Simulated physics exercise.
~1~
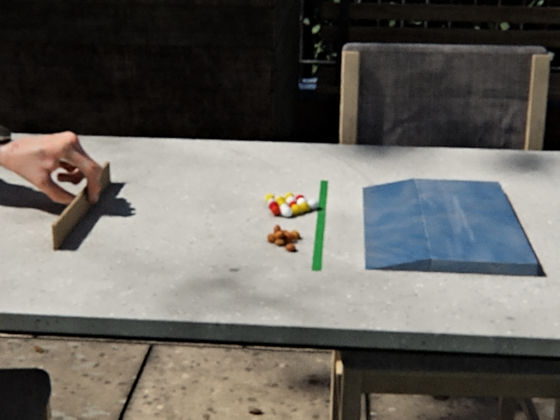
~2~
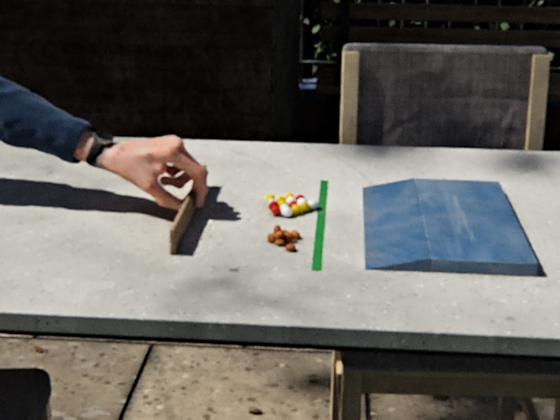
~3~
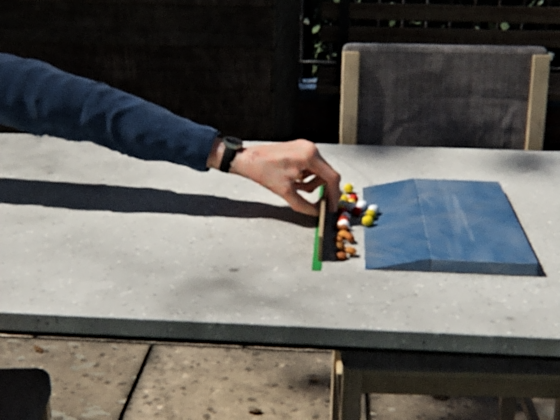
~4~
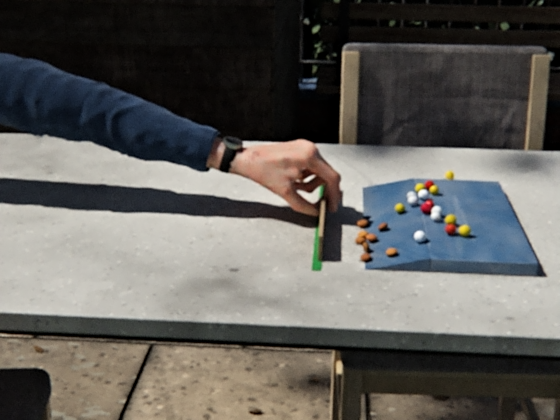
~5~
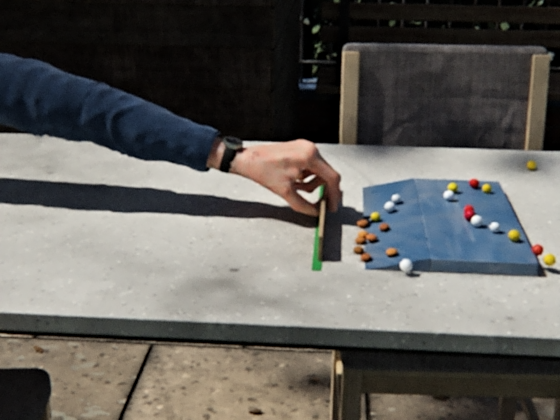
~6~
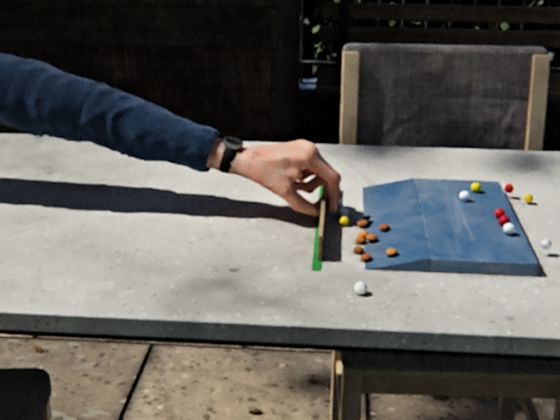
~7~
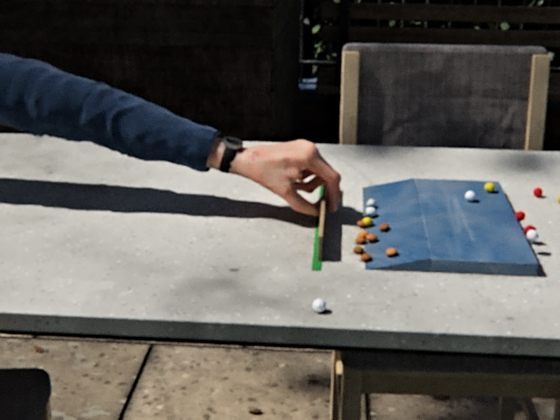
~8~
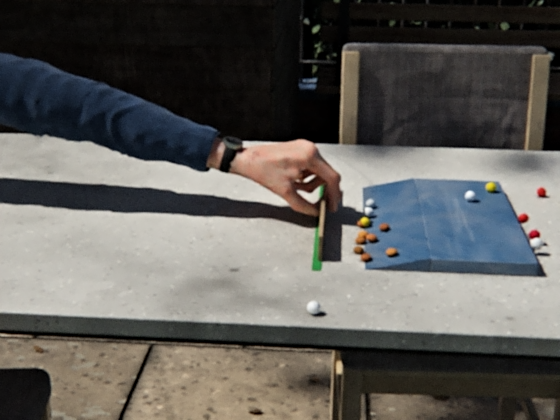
A hand sweeps coloured balls and brown bits rightward; most balls cross the blue ramp.
